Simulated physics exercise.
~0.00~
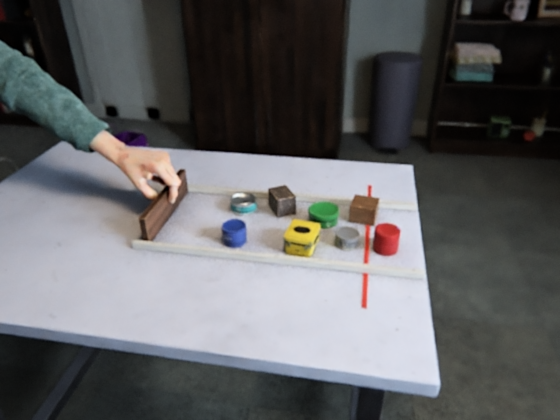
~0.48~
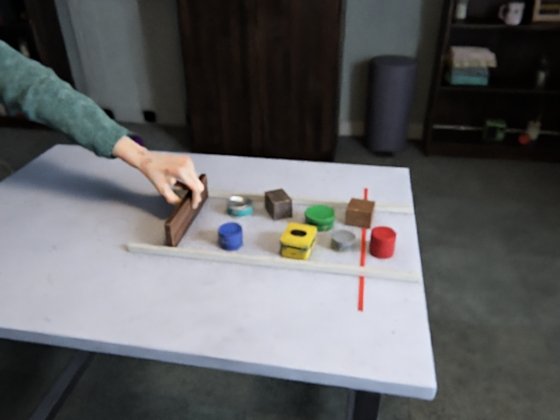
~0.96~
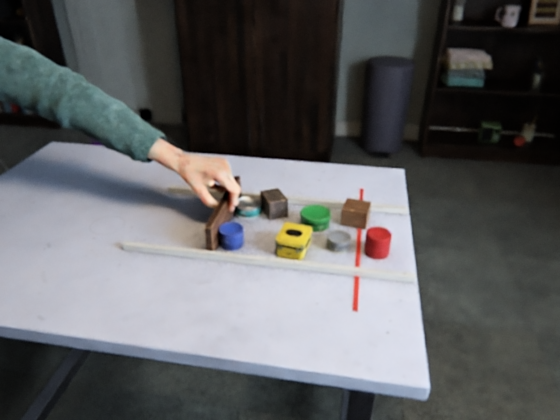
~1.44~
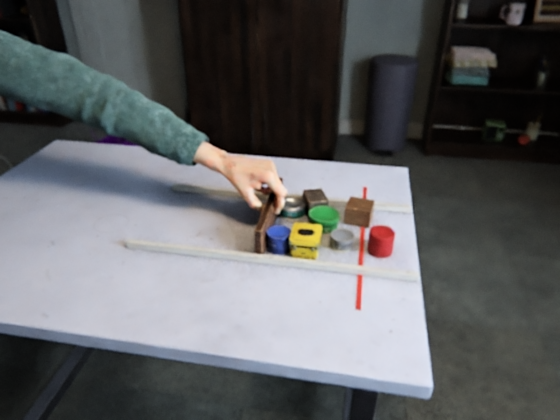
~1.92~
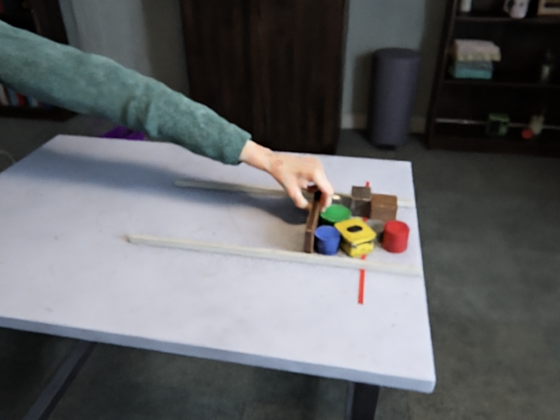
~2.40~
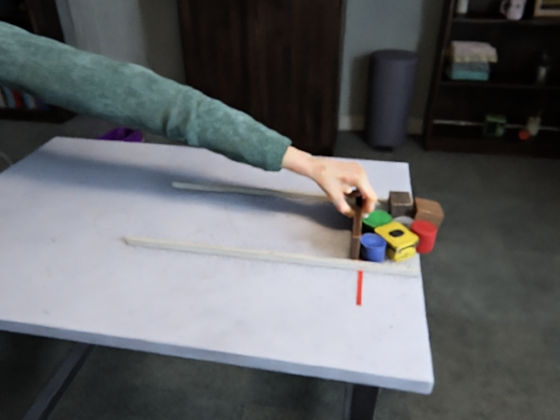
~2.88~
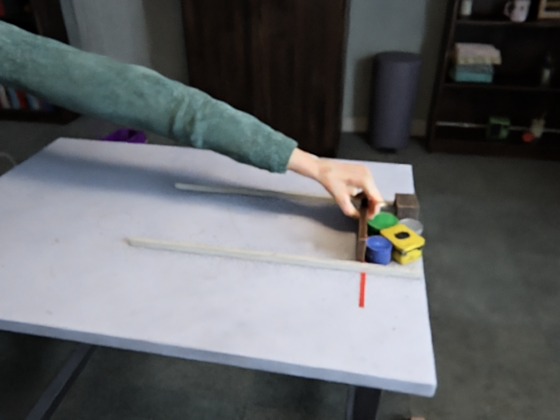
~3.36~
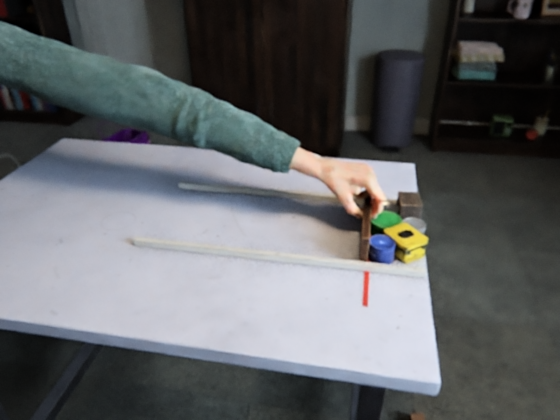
To begin with, a hand in a green sleeve holds a dark wooden board upright at the left of a channel between two pale strips, with tins, tubs and wooden blocks scattered ahead of it. The hand slides the board right, and it soon reaches the blue tub and the turquoise tin. More pieces are gathered up and shoved past the red tape toward the table's end. The board stops near the tape as the red lid and brown block crowd the edge. Both then drop off, and the block lies on the floor while the others stay bunched at the rim.
